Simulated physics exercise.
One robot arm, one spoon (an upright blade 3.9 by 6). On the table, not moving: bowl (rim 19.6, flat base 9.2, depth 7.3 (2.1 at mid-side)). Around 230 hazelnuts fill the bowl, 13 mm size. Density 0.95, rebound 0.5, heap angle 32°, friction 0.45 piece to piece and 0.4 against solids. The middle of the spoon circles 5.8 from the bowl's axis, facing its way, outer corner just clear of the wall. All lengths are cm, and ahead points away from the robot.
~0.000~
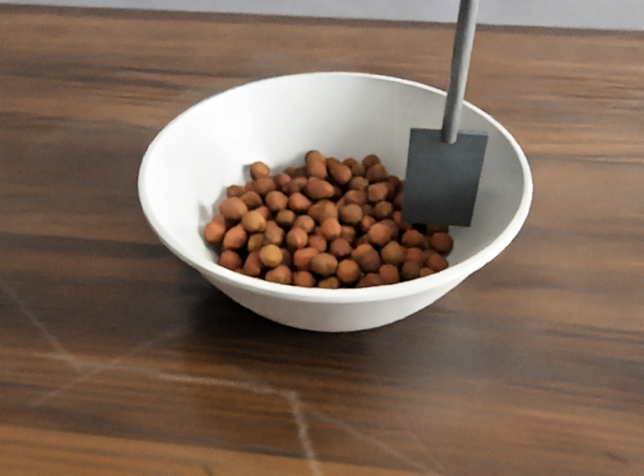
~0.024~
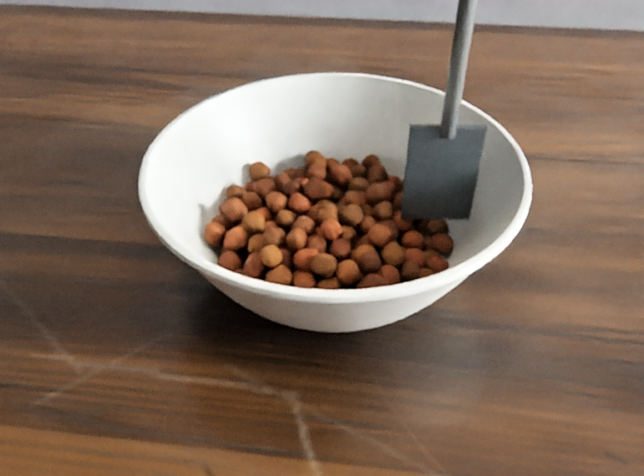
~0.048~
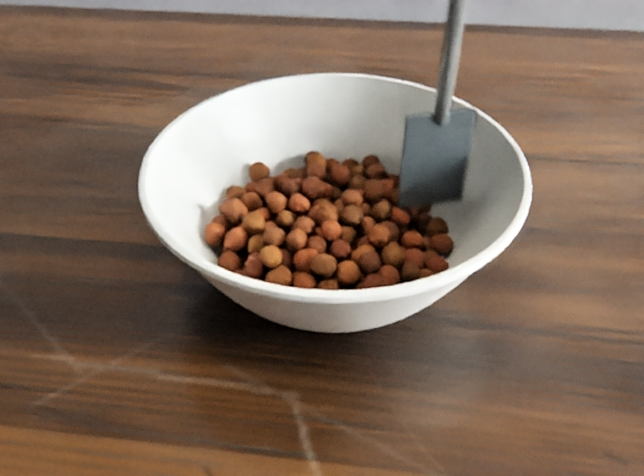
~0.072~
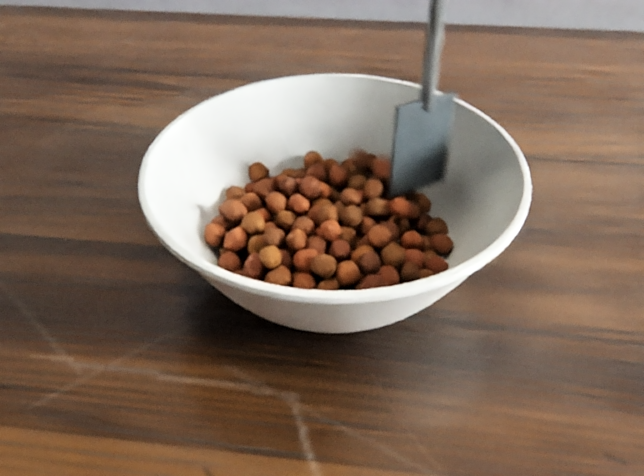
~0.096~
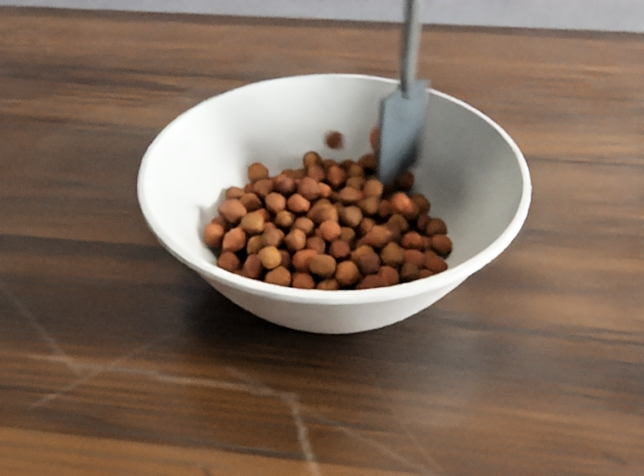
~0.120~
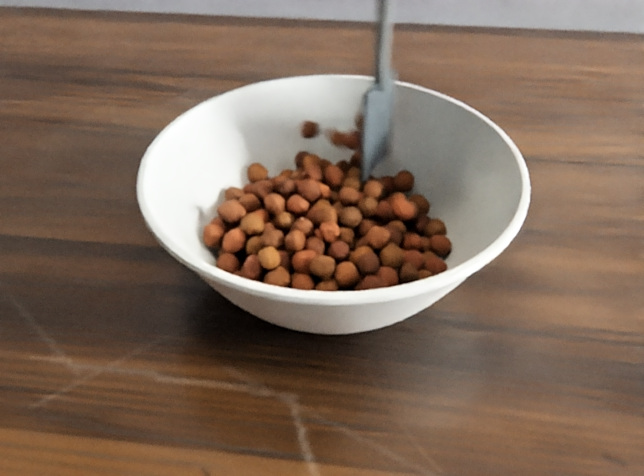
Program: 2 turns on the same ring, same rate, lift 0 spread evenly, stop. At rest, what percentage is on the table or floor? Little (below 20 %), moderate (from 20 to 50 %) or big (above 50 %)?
A little share, below 20 %, ends on the table or floor.
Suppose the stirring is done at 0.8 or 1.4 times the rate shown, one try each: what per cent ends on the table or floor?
Some 5 and 25 per cent.
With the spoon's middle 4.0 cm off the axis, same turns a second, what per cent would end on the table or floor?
Then about 5 per cent.
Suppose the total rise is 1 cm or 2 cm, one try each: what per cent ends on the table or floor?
Some 0 and 0 per cent.
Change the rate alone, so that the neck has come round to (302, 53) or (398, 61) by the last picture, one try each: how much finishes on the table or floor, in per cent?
Some 25 and 5 per cent.
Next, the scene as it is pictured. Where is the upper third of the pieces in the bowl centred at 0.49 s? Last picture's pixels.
Around (418, 223).
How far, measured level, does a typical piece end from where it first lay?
Roughly 5 cm.
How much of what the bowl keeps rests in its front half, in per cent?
About 40 per cent.
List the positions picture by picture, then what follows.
The first picture shows the spoon neck at (454, 104), 0° round; upper third of the load around (325, 220), from x 215 to 445, top at y 160; 231 in the bowl.
The second picture shows the spoon neck at (453, 99), 5° round; upper third of the load around (325, 220), from x 215 to 445, top at y 160.
The third picture shows the spoon neck at (446, 87), 19° round; upper third of the load around (323, 217), from x 215 to 445, top at y 160.
The fourth picture shows the spoon neck at (430, 73), 36° round; upper third of the load around (323, 218), from x 215 to 440, top at y 160.
The fifth picture shows the spoon neck at (408, 63), 52° round; upper third of the load around (323, 219), from x 215 to 440, top at y 135.
The sixth picture shows the spoon neck at (381, 56), 68° round; upper third of the load around (321, 219), from x 215 to 440, top at y 115; 231 in the bowl.
After 0.49 s, 324° round, highest piece 8 above the table; 227 in the bowl, 4 on the table or floor.
After 0.87 s, 219° round, highest piece 9 above the table; 214 in the bowl, 15 on the table or floor, 2 in flight or on the tool.
After 1.25 s, 0° round, highest piece 6 above the table; 206 in the bowl, 25 on the table or floor.
After 1.95 s, 0° round, highest piece 6 above the table; 206 in the bowl, 25 on the table or floor.
In the end, 206 in the bowl, 25 on the table or floor. That is 11 % on the table or floor.
